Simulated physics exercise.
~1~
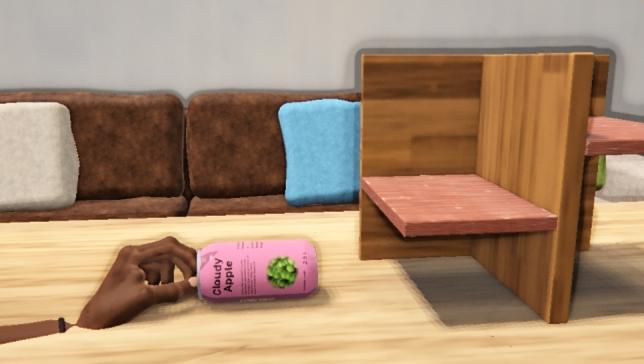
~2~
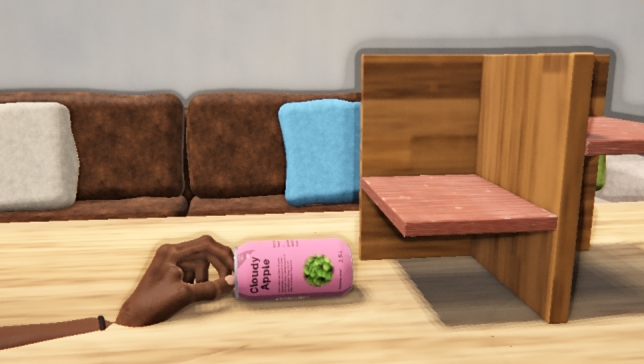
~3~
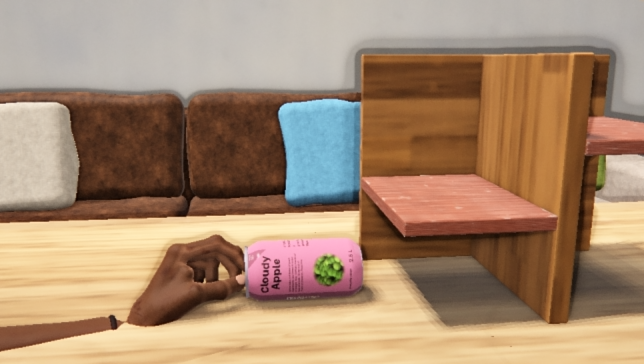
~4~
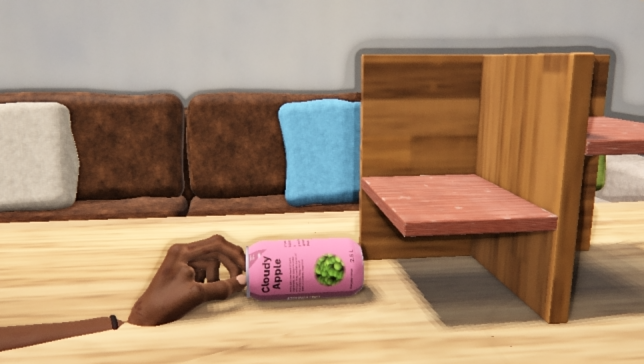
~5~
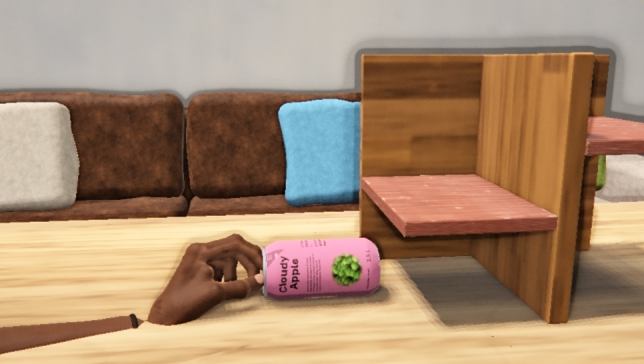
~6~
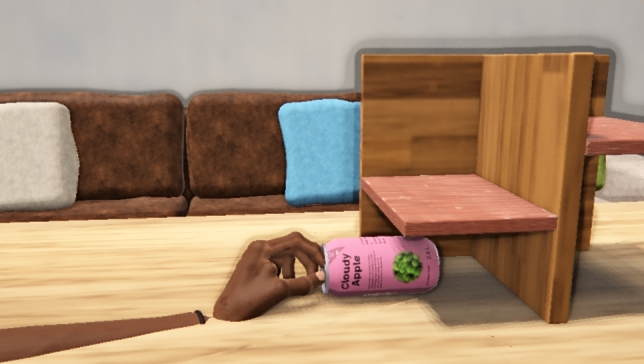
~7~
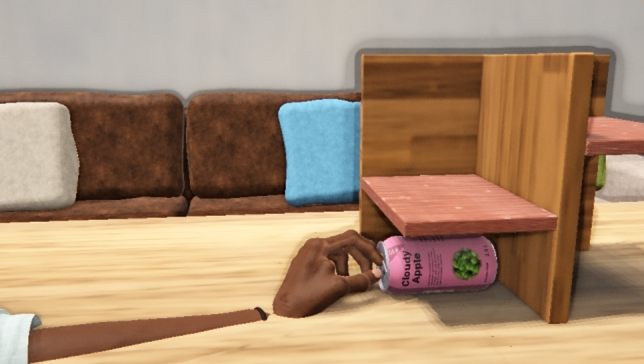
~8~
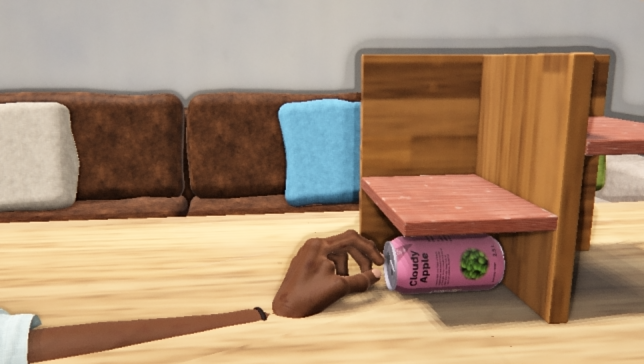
The clip shows a hand pushing a pink can lying on its side rightward across a pale wooden table, pausing briefly, then sliding it beneath the reddish shelf of a wooden structure, where it ends up under the shelf with the hand just behind it.
